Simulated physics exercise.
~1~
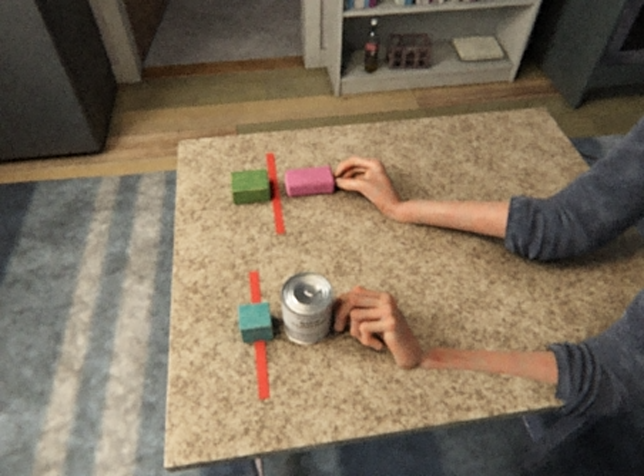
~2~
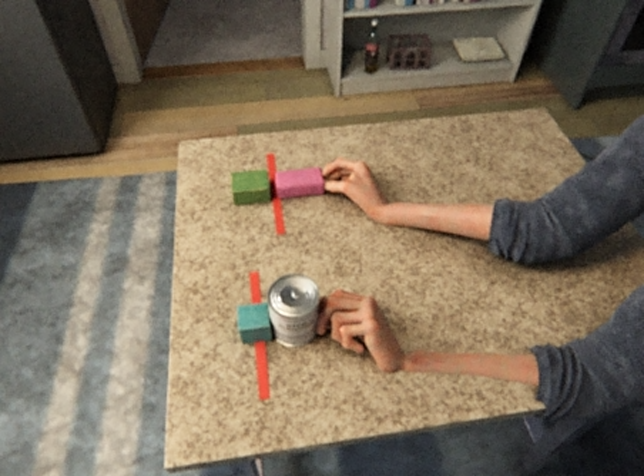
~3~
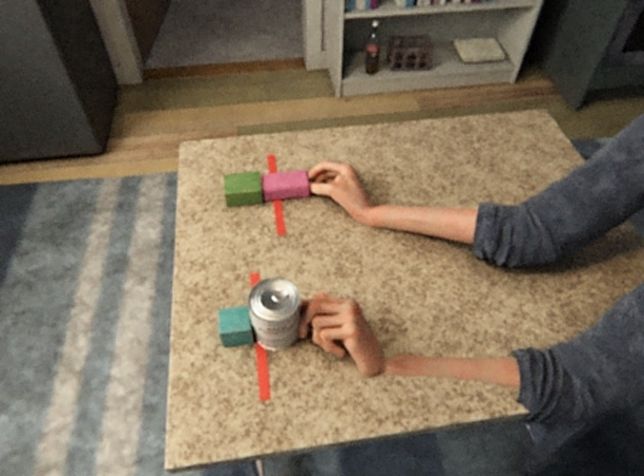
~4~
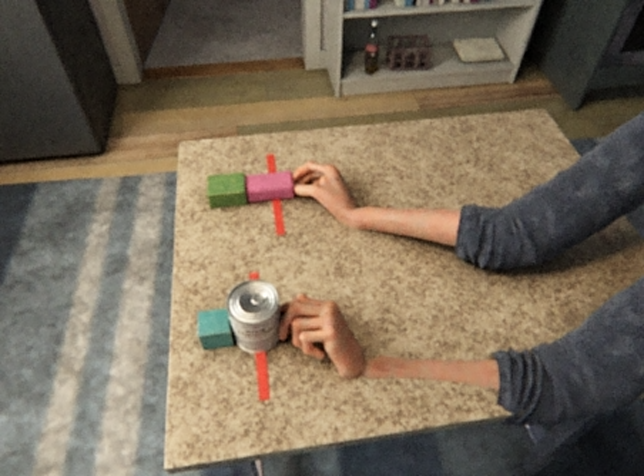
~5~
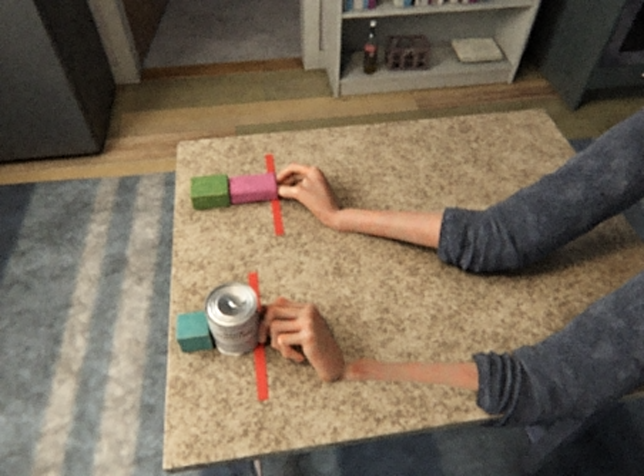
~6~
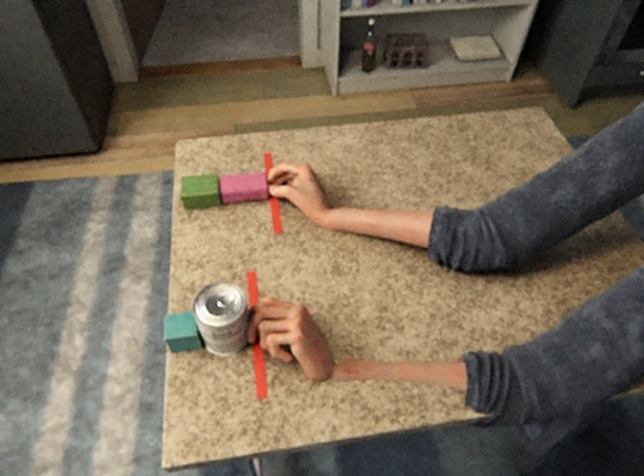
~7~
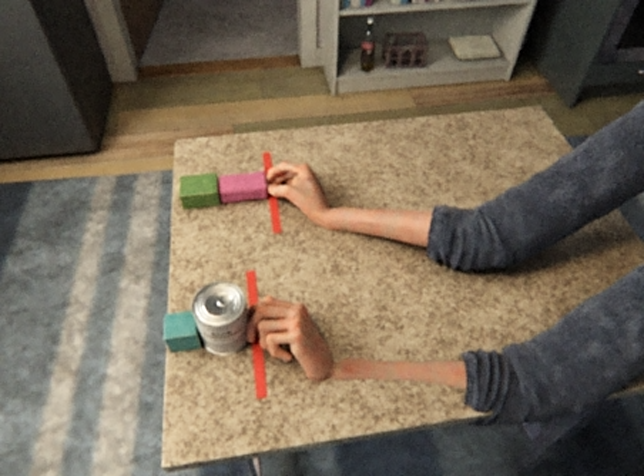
Two hands reach in from the right over a speckled tabletop, seen from above in a room with a blue striped rug and a white shelf behind. At the far side, fingers touch a pink block with a green block to its left; nearer, the other hand holds a silvery can beside a turquoise block. A red strip of tape marks each row. Both hands push left, and soon the green and turquoise blocks slide ahead, crossing beyond the tape. The hands stop near the strips, leaving both blocks on the table, the turquoise one at its left edge.
